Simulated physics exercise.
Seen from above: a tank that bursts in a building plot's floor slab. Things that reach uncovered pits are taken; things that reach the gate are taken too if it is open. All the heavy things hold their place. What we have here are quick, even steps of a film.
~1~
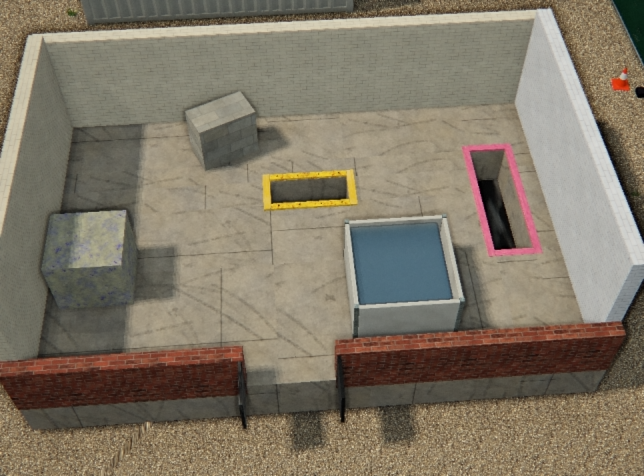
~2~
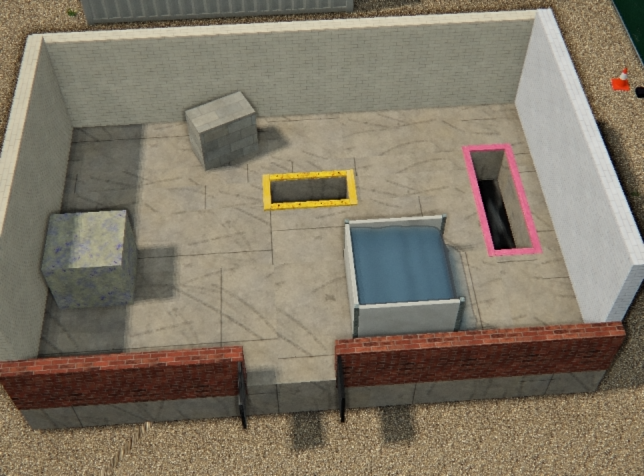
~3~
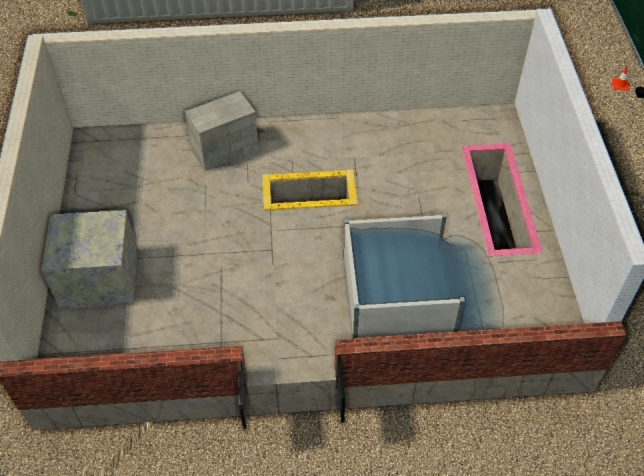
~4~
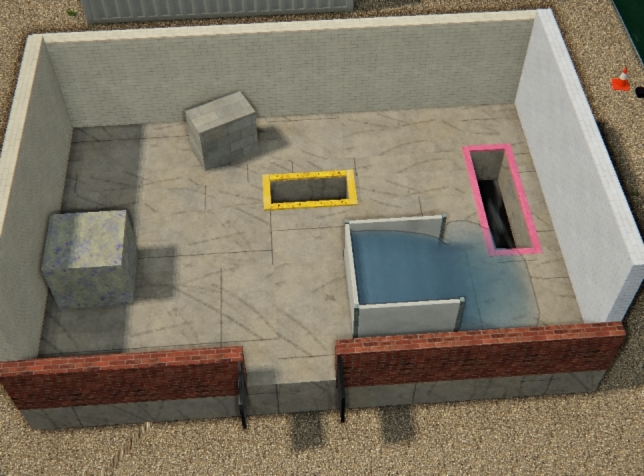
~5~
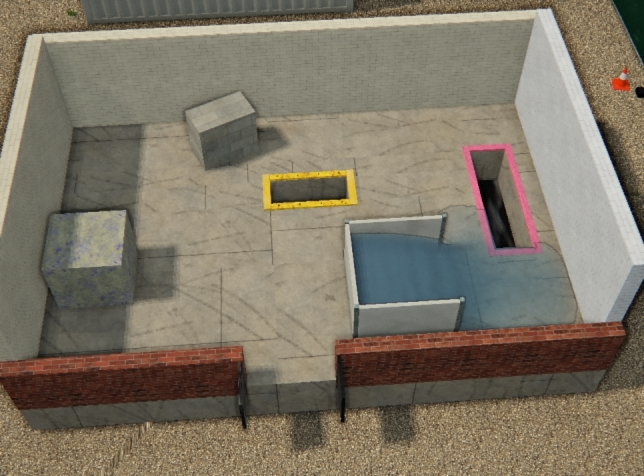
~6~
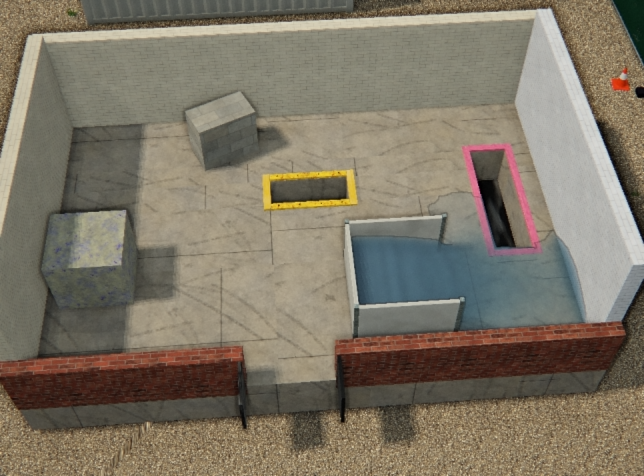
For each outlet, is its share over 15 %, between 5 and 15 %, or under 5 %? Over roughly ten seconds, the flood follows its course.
Shares: The gate under 5 %; the pink pit over 15 %; the yellow pit under 5 %.
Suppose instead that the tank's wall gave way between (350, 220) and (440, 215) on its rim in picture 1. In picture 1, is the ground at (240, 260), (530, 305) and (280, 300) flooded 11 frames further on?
In the order asked: Out of reach, out of reach, out of reach.
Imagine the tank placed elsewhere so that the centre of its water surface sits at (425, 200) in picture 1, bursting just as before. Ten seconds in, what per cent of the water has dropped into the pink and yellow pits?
After ten seconds: Pink pit at 85 percent, yellow pit at 0 percent.
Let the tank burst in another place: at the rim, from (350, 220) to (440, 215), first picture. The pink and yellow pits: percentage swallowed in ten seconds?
The pink pit gets 30 per cent and the yellow pit 20 per cent.
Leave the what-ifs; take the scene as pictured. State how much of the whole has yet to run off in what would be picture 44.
My figure: Some 46 per cent.
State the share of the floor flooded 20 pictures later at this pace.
About 25 percent.
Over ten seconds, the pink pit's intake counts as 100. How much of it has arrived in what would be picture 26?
Result: 65 % of the ten-second total.
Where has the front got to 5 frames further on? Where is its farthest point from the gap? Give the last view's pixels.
I'd say around (526, 163).
A moment on, water covers 15 % of the floor; the gate 0 %, the pink pit 10 %, the yellow pit 0 %.
Next, water covers 15 % of the floor; the gate 0 %, the pink pit 23 %, the yellow pit 0 %.
Then, water covers 25 % of the floor; the gate 0 %, the pink pit 41 %, the yellow pit 0 %.
Later, water covers 40 % of the floor; the gate 2 %, the pink pit 53 %, the yellow pit 0 %.
In the end, water covers 45 % of the floor; the gate 2 %, the pink pit 62 %, the yellow pit 0 %.
